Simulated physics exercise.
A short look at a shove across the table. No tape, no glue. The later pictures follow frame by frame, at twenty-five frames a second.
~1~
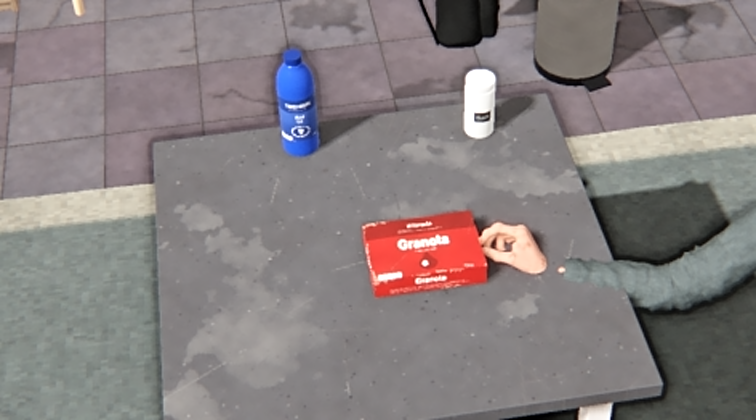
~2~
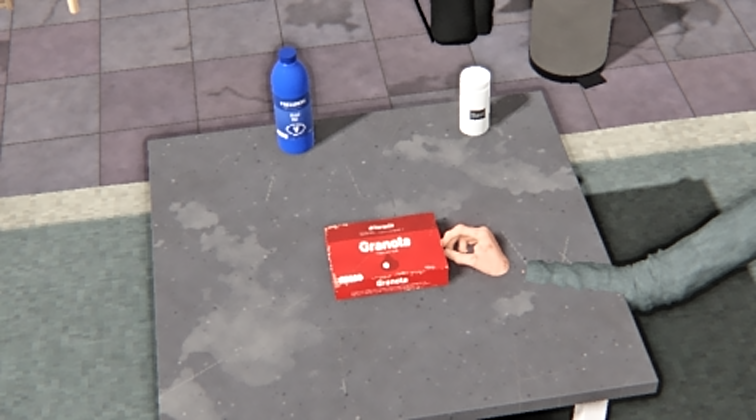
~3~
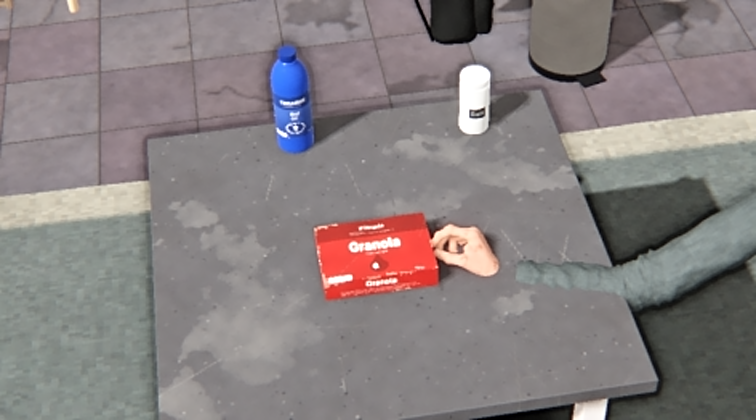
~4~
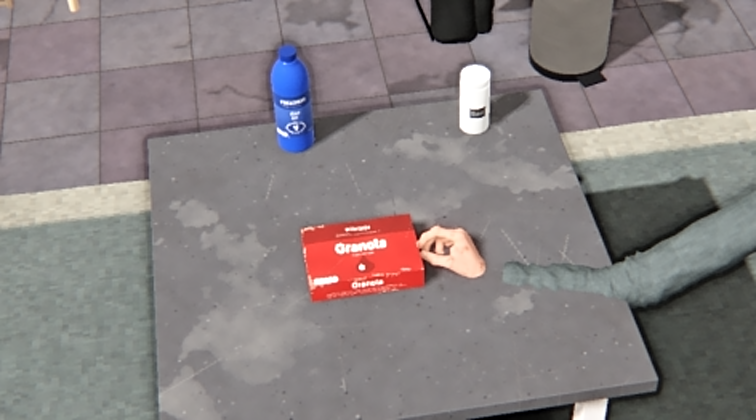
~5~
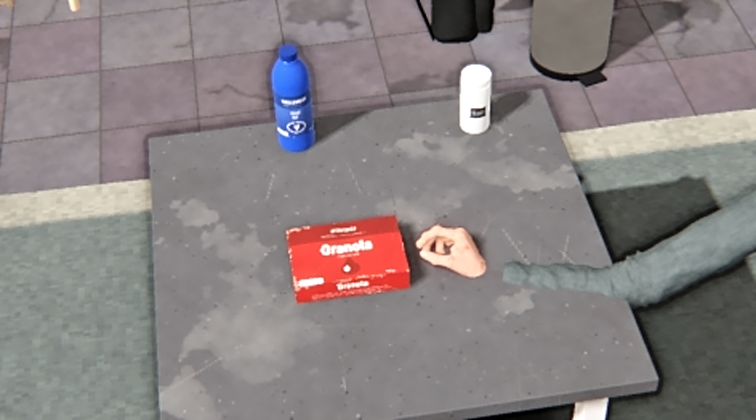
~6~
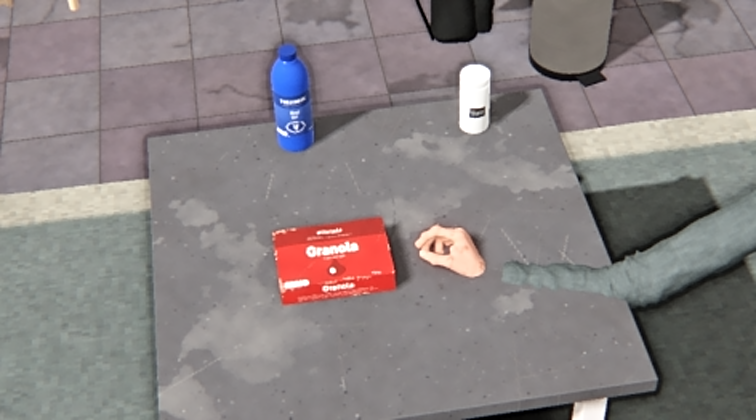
On a scuffed grey table with a blue bottle and a white container near the back, a hand pushed a red granola box leftward, then stayed behind as the box slid a little farther left.
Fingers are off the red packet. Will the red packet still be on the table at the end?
The red packet stays on the table.
Then, 0.10 s past the last view, red packet displaced a little near (308, 264).
Then, 0.20 s past the last view, red packet displaced a little near (295, 265).
Finally, moved from the start, red packet. Final places as the last picture's camera would see them, red packet near (292, 266).
